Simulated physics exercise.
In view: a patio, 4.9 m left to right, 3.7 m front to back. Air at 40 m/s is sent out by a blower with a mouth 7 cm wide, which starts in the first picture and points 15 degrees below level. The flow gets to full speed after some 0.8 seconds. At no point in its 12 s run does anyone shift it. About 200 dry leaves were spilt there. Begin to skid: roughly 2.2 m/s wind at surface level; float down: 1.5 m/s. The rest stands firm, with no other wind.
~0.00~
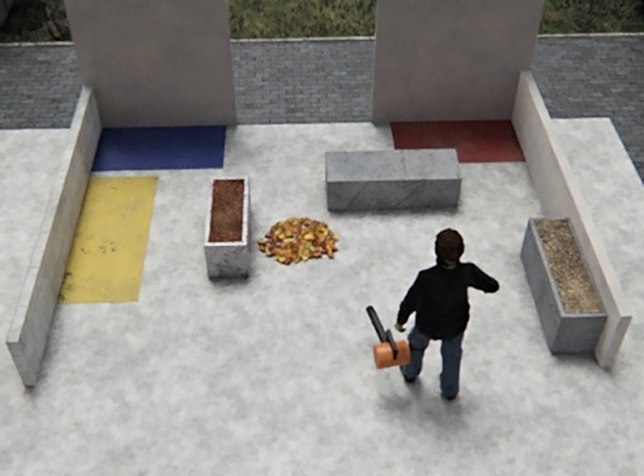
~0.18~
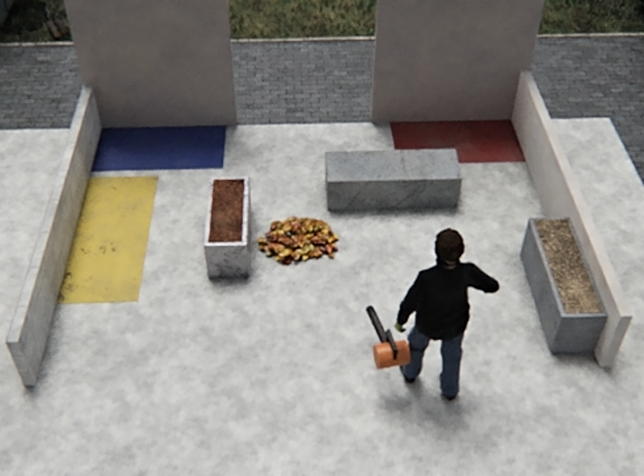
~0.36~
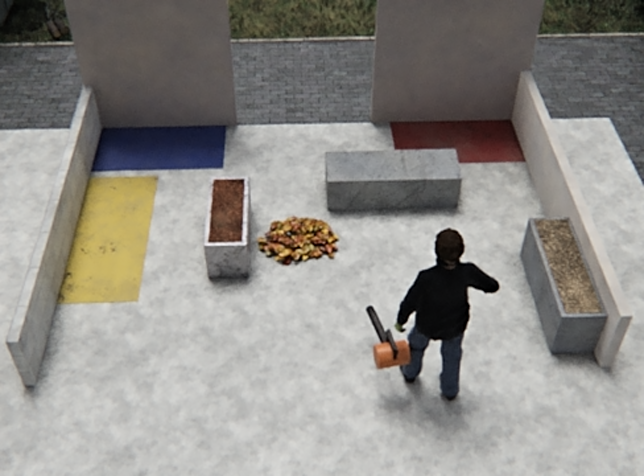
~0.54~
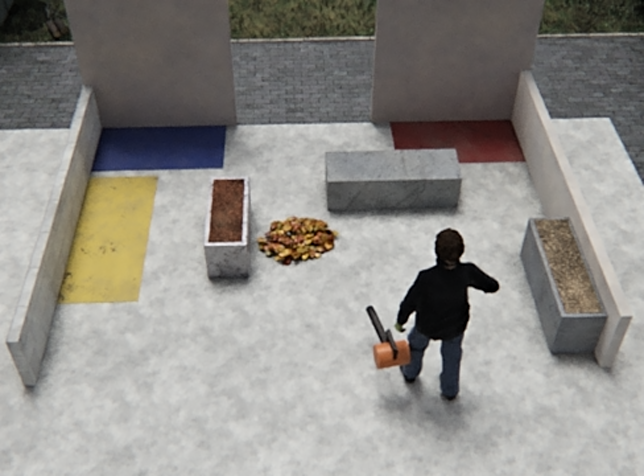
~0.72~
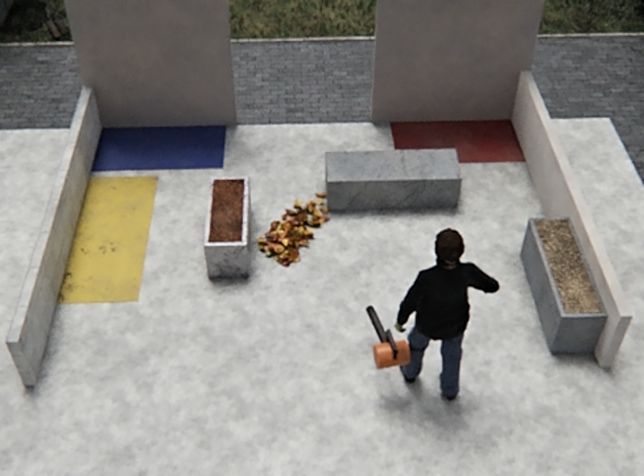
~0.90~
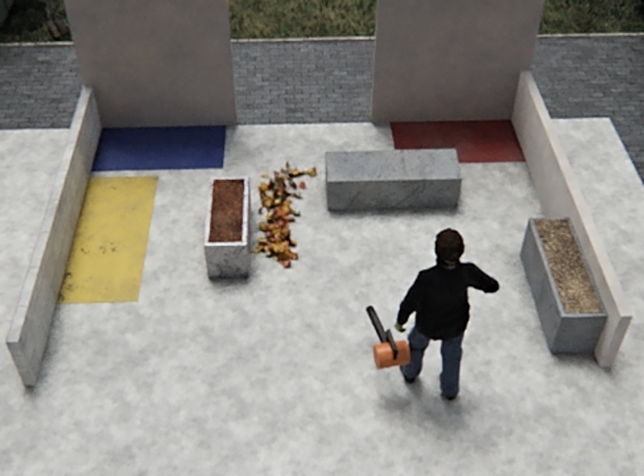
On a pale paved yard, a pile of dry leaves lay still near a standing person holding an orange blower, then its right side broke up and many leaves skidded away between a planter and a stone seat.
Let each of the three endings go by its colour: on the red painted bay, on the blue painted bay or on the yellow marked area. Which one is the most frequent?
The colour with the most is blue.
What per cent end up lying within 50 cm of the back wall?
It comes to close to 50 per cent.
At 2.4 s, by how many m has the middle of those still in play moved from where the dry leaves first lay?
My estimate is about 1.4 m.
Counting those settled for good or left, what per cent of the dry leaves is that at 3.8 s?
About 30 per cent.
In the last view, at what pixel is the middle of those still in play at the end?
The middle is around pixel (203, 130).
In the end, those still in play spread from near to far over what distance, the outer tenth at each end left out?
I'd put it at around 2.0 m.
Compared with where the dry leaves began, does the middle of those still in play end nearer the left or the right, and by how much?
I'd say a left-hand move of around 1.0 m.
After 2.4 s the count stands so, 32 % are on the blue painted bay, 0 % on the yellow marked area and 0 % on the red painted bay; the middle of those still in play is near (229, 165).
After 3.8 s the count stands so, 46 % are on the blue painted bay, 0 % on the yellow marked area and 0 % on the red painted bay; the middle of those still in play is near (216, 145).
After 6.6 s the count stands so, 50 % are on the blue painted bay, 0 % on the yellow marked area and 0 % on the red painted bay; the middle of those still in play is near (205, 133).
After 12.0 s, at the end, 53 % are on the blue painted bay, 0 % on the yellow marked area and 0 % on the red painted bay; the middle of those still in play is near (203, 130).
